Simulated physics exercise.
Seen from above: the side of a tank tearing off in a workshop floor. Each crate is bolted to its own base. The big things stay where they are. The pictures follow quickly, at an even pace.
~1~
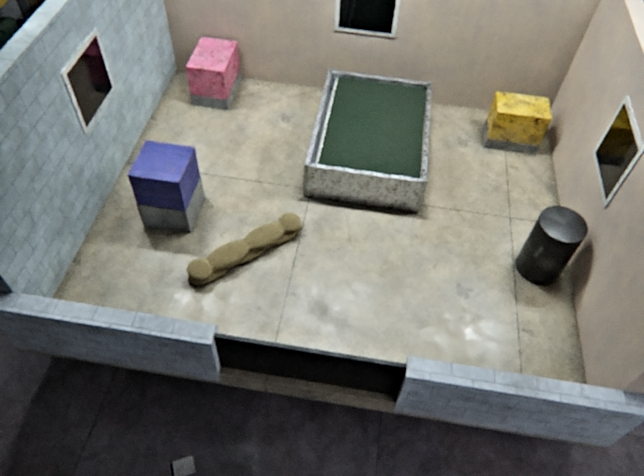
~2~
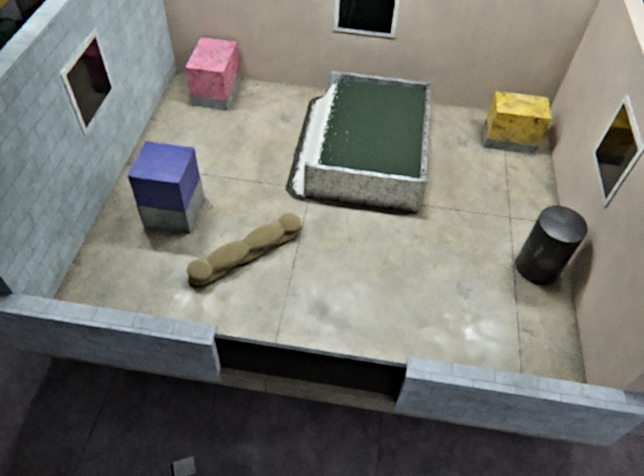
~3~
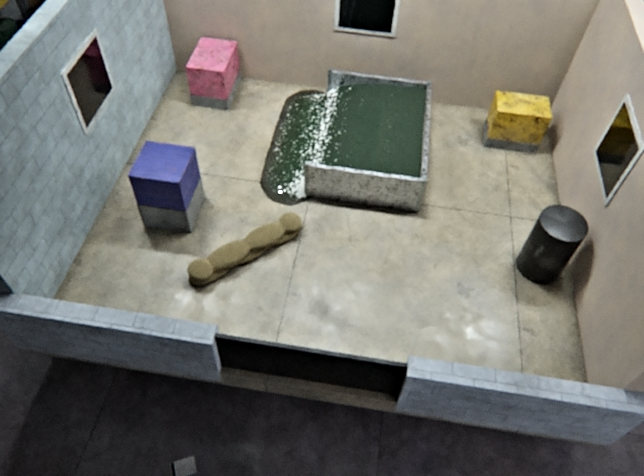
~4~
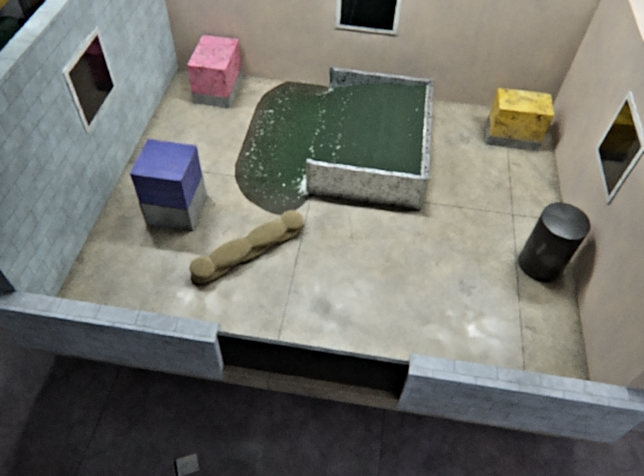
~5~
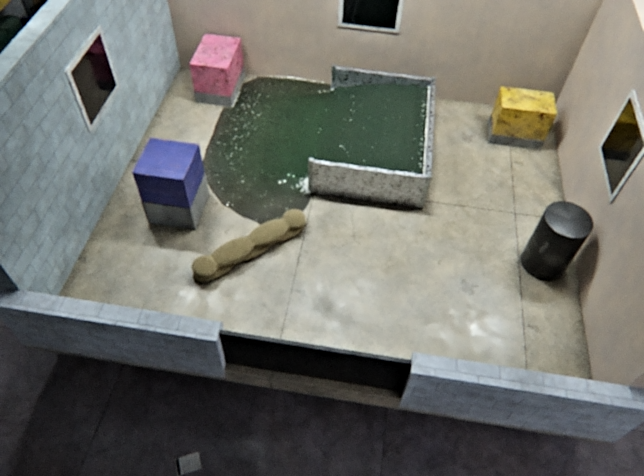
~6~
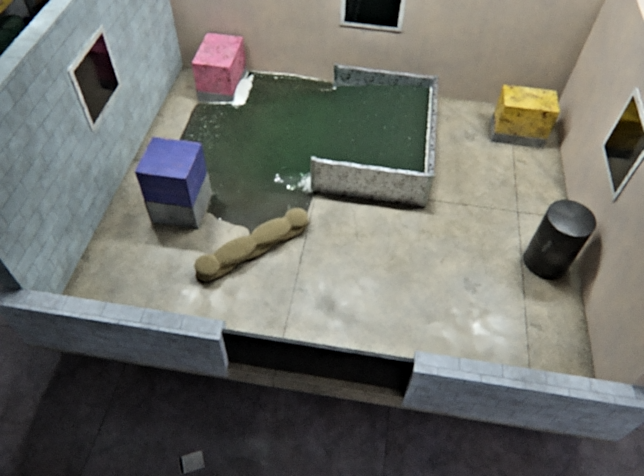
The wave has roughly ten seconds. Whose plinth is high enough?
In the end: The pink crate is soaked; the yellow crate keeps dry; the blue crate keeps dry.
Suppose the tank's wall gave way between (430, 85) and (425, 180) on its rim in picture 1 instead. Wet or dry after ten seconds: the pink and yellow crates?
In short: Pink crate stays dry; yellow crate is topped.
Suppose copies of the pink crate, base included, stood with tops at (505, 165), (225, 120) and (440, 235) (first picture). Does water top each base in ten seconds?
As listed: Is safe, gets wet, stays dry.
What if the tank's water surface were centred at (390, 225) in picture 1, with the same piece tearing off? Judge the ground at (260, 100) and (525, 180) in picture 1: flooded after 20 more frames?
One after the other: Wet, free of water.
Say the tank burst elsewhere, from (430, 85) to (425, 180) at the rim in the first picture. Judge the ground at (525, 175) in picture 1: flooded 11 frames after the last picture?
Answer: Wet.
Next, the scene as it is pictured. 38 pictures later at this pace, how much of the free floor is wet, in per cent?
About 75 per cent.
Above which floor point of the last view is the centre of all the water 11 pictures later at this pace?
Close to (256, 139).
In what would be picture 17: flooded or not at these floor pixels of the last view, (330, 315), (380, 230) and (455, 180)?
In turn: No water, dry, free of water.
A moment on, water covers 30 % of the floor; the pink crate water round its plinth, the yellow crate not reached, the blue crate water round its plinth.
Next, water covers 35 % of the floor; the pink crate water round its plinth, the yellow crate not reached, the blue crate water round its plinth.
Then, water covers 45 % of the floor; the pink crate water round its plinth, the yellow crate not reached, the blue crate water round its plinth.
Later, water covers 75 % of the floor; the pink crate water round its plinth, the yellow crate water round its plinth, the blue crate water round its plinth.
In the end, water covers 95 % of the floor; the pink crate was topped, the yellow crate stayed above the water, the blue crate stayed above the water.
